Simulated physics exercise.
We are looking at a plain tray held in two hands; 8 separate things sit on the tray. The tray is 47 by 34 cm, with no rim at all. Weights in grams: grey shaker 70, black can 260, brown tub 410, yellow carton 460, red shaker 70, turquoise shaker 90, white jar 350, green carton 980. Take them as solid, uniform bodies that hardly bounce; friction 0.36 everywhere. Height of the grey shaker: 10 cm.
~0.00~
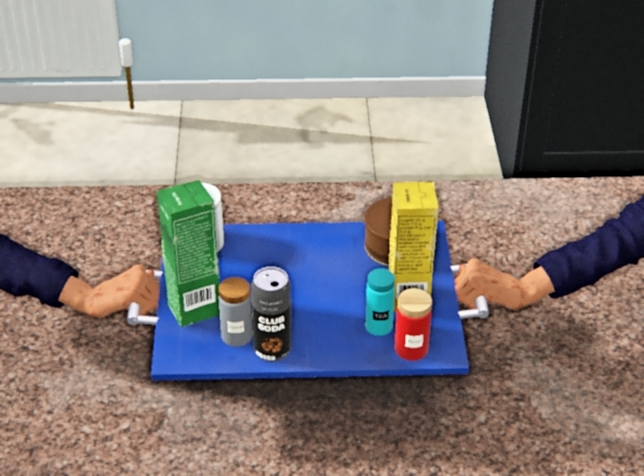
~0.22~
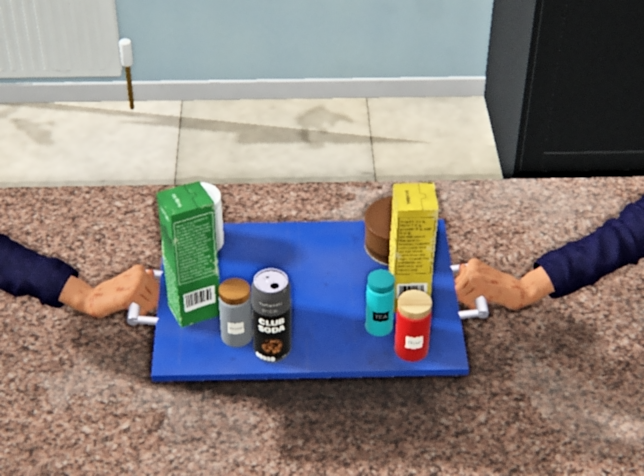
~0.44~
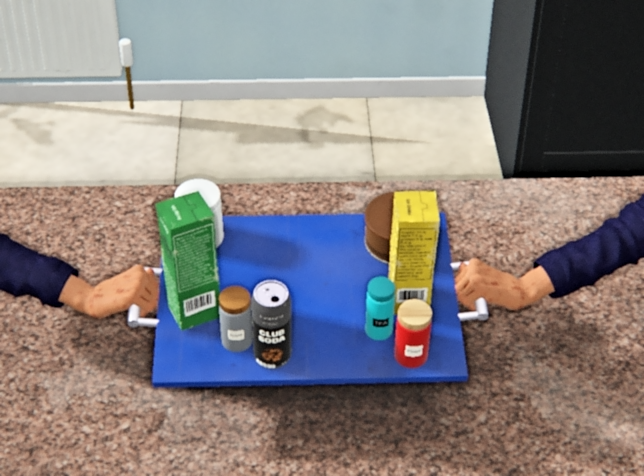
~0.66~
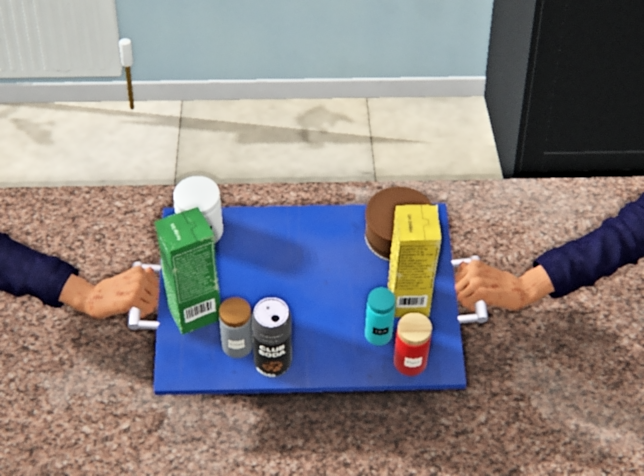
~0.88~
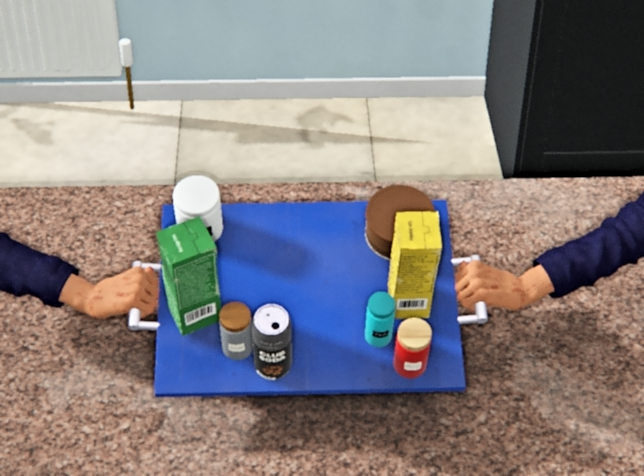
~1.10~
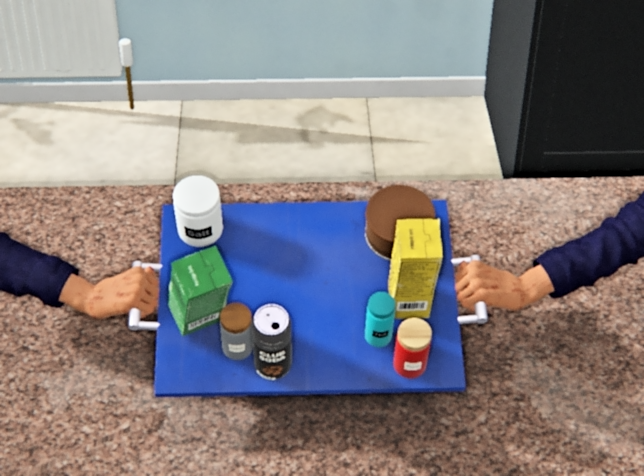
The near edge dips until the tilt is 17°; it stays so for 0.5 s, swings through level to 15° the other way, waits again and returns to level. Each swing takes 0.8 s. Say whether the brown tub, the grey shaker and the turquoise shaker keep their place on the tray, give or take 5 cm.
The brown tub stays put and the grey shaker leaves its spot and the turquoise shaker leaves its spot.
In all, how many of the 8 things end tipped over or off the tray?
That comes to 6.
After 1.50 s, tray tilted 16°, near edge down; grey shaker, black can, red shaker and green carton now off the tray; turquoise shaker 41° off its base near (375, 348); yellow carton on its side.
After 1.80 s, tray tilted 1°, near edge down; yellow carton and turquoise shaker now off the tray.
After 2.10 s, tray tilted 14°, far edge down.
After 3.10 s, tray tilted 8°, far edge down.
In the end (4.0 s), off the tray, grey shaker, black can, yellow carton, red shaker, turquoise shaker and green carton; the other 2 under 5 cm from the start. In the last view, brown tub near (398, 232).
